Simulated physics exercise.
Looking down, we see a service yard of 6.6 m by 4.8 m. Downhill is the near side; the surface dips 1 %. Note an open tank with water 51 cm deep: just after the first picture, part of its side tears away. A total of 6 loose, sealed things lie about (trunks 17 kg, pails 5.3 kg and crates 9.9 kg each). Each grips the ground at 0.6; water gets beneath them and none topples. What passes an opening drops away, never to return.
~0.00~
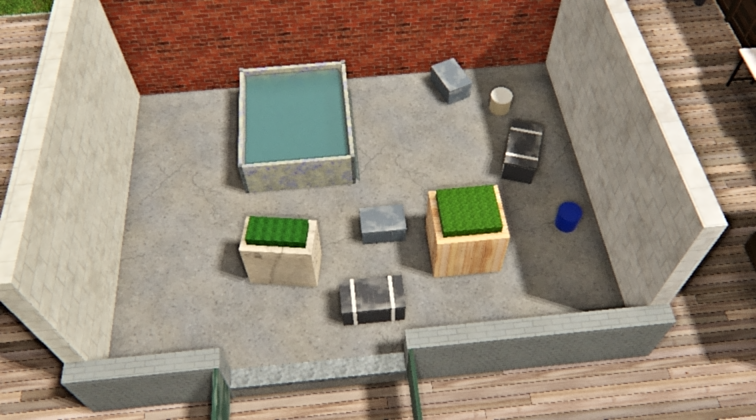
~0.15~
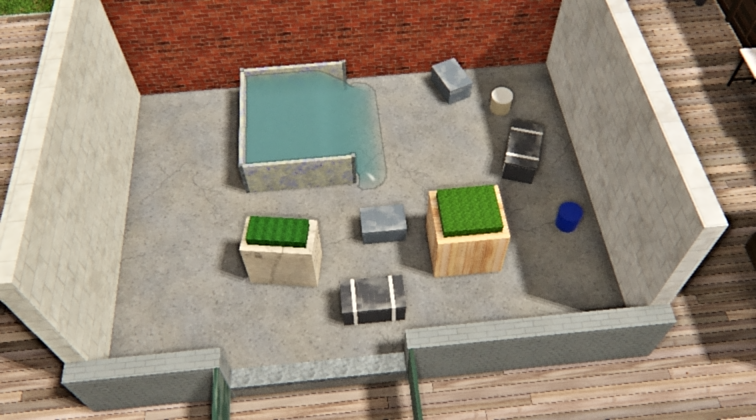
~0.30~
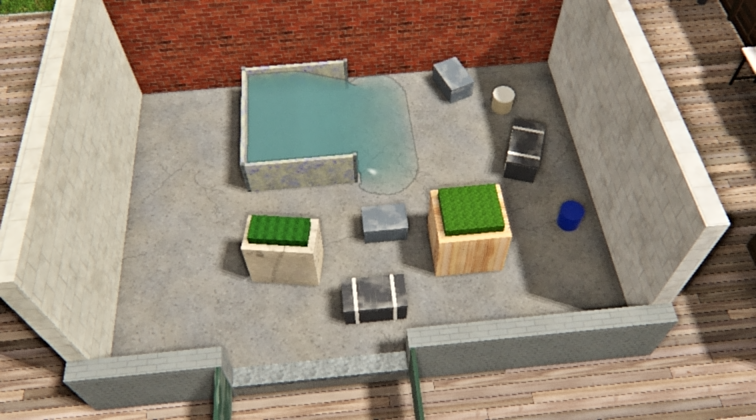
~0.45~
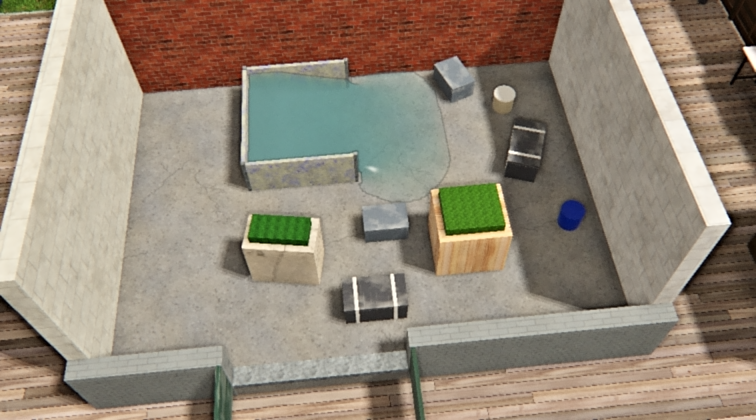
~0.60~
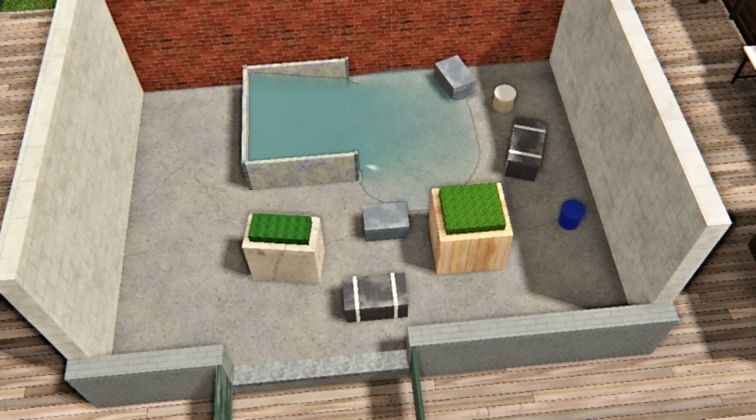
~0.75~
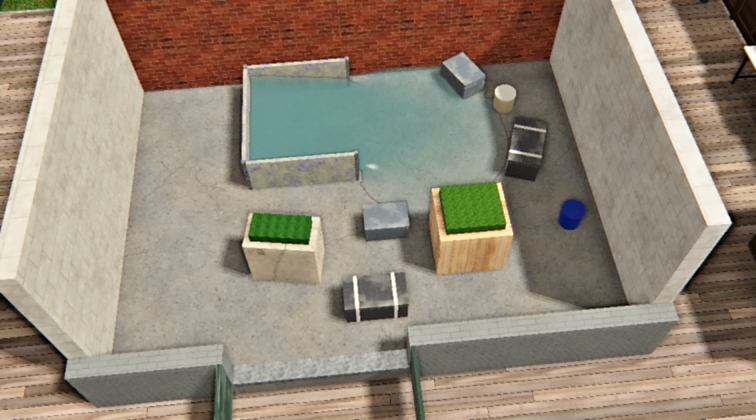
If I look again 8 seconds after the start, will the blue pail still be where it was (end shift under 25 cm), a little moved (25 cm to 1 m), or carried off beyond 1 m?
You'll find it carried off.
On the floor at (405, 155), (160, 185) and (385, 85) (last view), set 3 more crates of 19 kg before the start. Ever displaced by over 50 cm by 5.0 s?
Spot by spot, in turn: Exceeds it, falls short, exceeds it.
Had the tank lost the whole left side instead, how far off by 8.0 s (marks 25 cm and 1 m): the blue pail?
Well, the blue pail keeps its spot.
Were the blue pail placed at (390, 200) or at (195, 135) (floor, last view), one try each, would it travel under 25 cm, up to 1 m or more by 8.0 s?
Outcomes in order: It is shifted a bit; it sits still.
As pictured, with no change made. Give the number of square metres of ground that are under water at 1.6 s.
About 13 m2 is covered.
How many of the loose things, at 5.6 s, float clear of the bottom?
Tally: 4 of them.
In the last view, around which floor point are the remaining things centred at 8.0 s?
Roughly at (436, 260).
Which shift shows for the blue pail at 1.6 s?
By then it has shifted roughly 0 cm.
After 1.6 s the blue pail is near (574, 209), 0.0 m from its start, aground; 0 of 6 are out; 2 afloat.
After 3.6 s the blue pail is near (508, 296), 1.7 m from its start, aground; 0 of 6 are out; 3 afloat.
After 5.6 s the blue pail is near (399, 265), 2.5 m from its start, afloat; 0 of 6 are out; 4 afloat.
After 8.0 s the blue pail is near (403, 237), 2.4 m from its start, aground; 0 of 6 are out; 3 afloat.
